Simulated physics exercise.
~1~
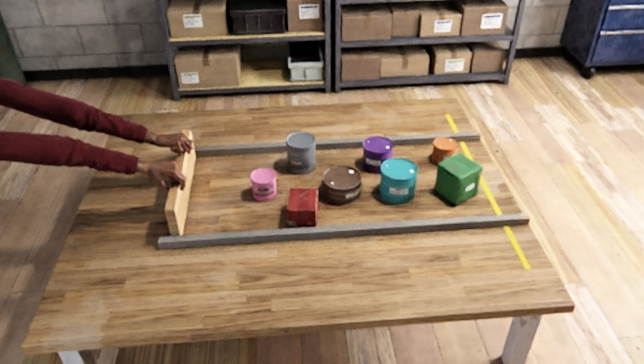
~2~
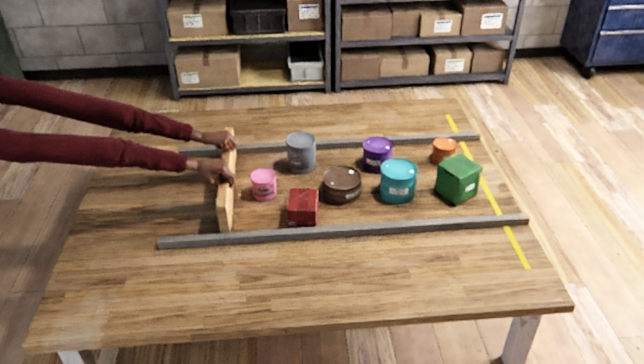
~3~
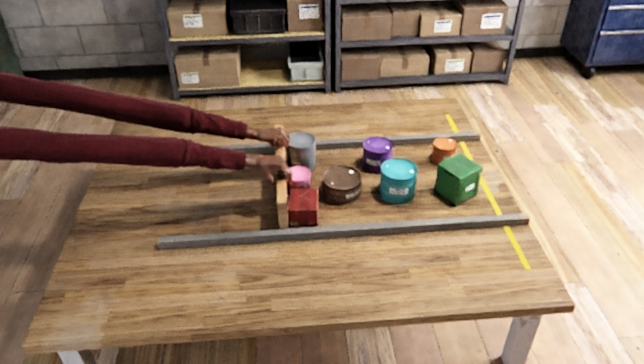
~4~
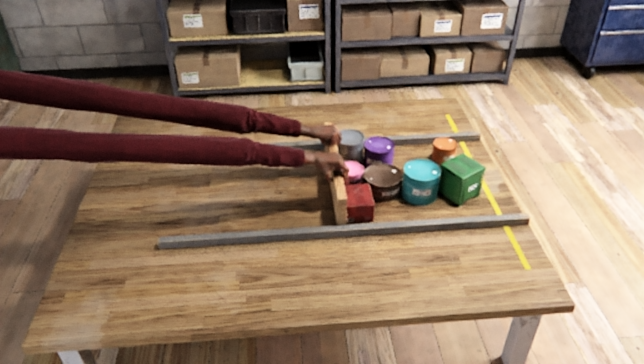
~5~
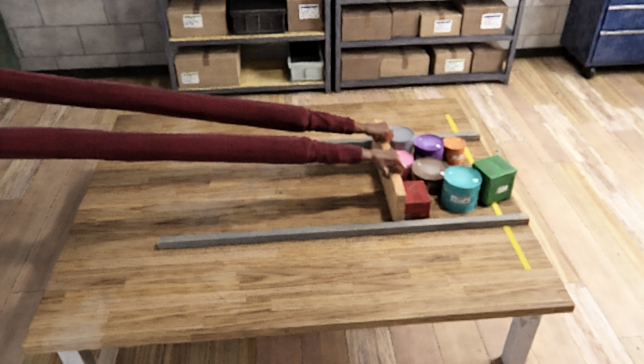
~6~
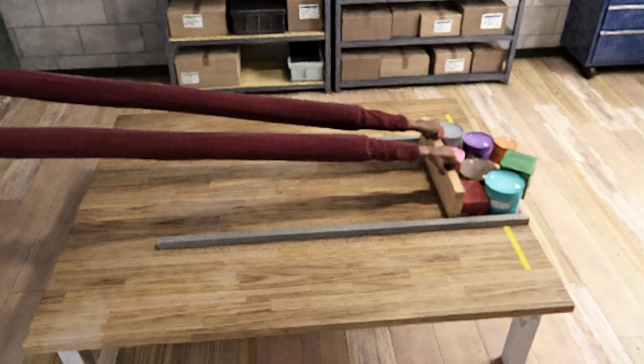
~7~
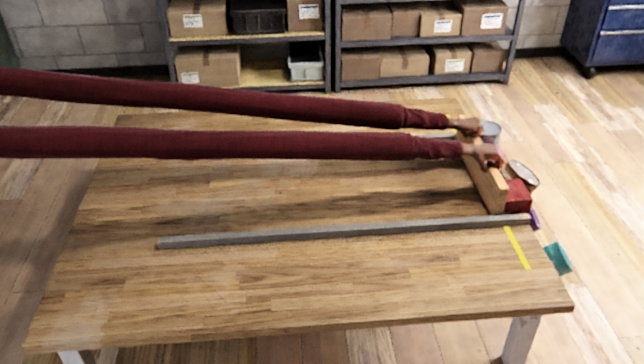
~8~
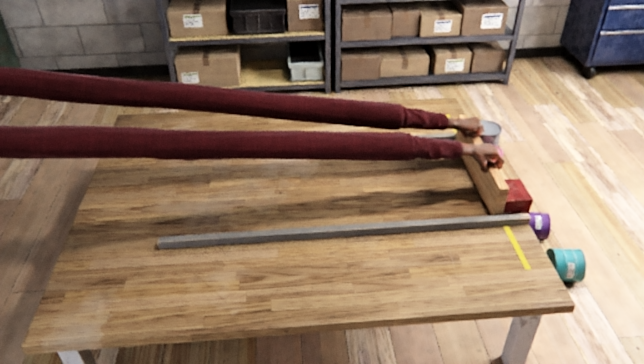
A plank pushed by two hands sweeps containers rightward, and five fall off the table.
